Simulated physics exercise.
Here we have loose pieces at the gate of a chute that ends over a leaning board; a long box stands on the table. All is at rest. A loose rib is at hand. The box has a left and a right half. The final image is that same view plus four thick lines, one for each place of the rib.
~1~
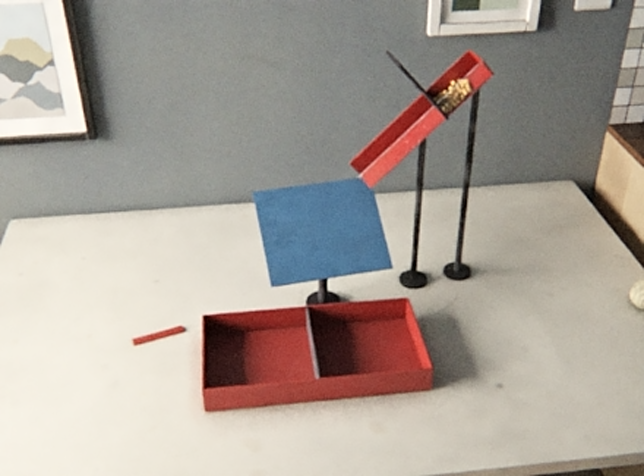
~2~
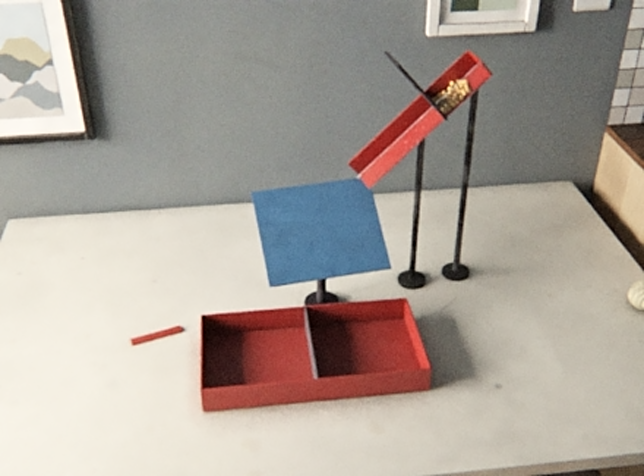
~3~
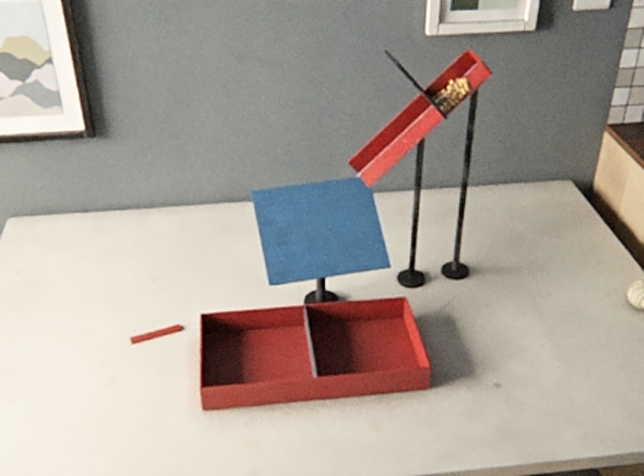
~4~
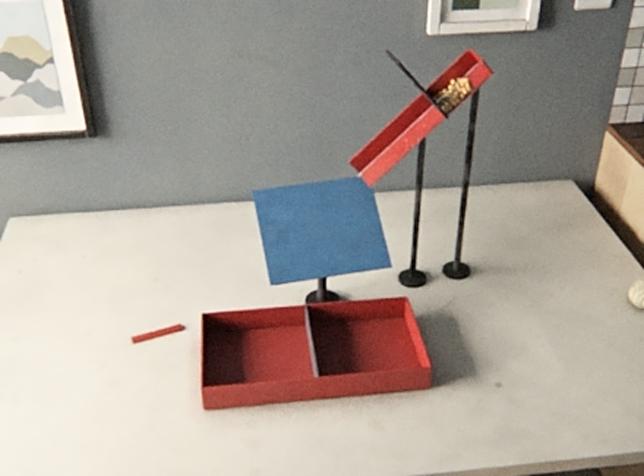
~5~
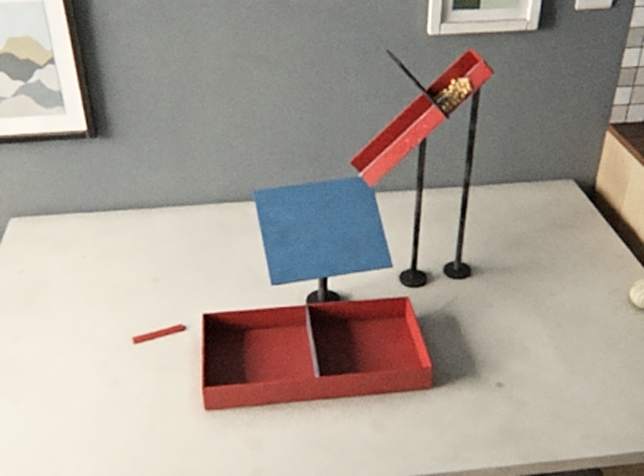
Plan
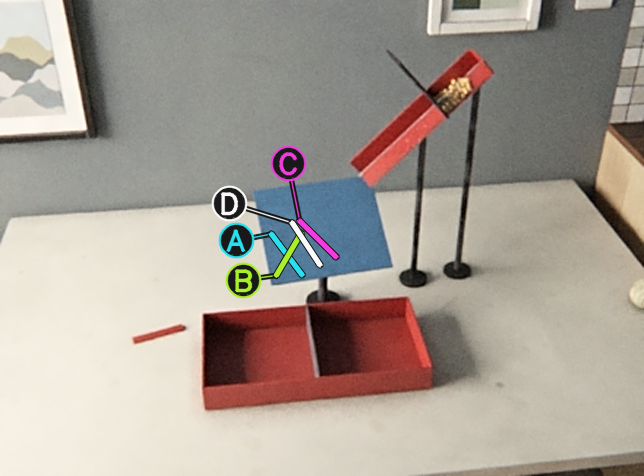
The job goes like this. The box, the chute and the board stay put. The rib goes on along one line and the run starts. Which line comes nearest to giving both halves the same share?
It is B.
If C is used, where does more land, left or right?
Right.
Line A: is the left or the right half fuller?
The right half.
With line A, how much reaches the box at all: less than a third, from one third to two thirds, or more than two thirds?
Line A gives more than two thirds.
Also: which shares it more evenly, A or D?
Here it is line A.
On the marked copy, line A from (271, 233) to (302, 274); line B from (301, 233) to (276, 275); line C from (299, 220) to (336, 256); line D from (292, 222) to (319, 264).
If A is chosen, of what is caught, close to a quarter in the left half, the bulk in the right.
If B is chosen, of what is caught, close to half in the left half, close to half in the right.
If C is chosen, of what is caught, none at all in the left half, the whole lot in the right.
If D is chosen, of what is caught, only a few in the left half, all but a few in the right.
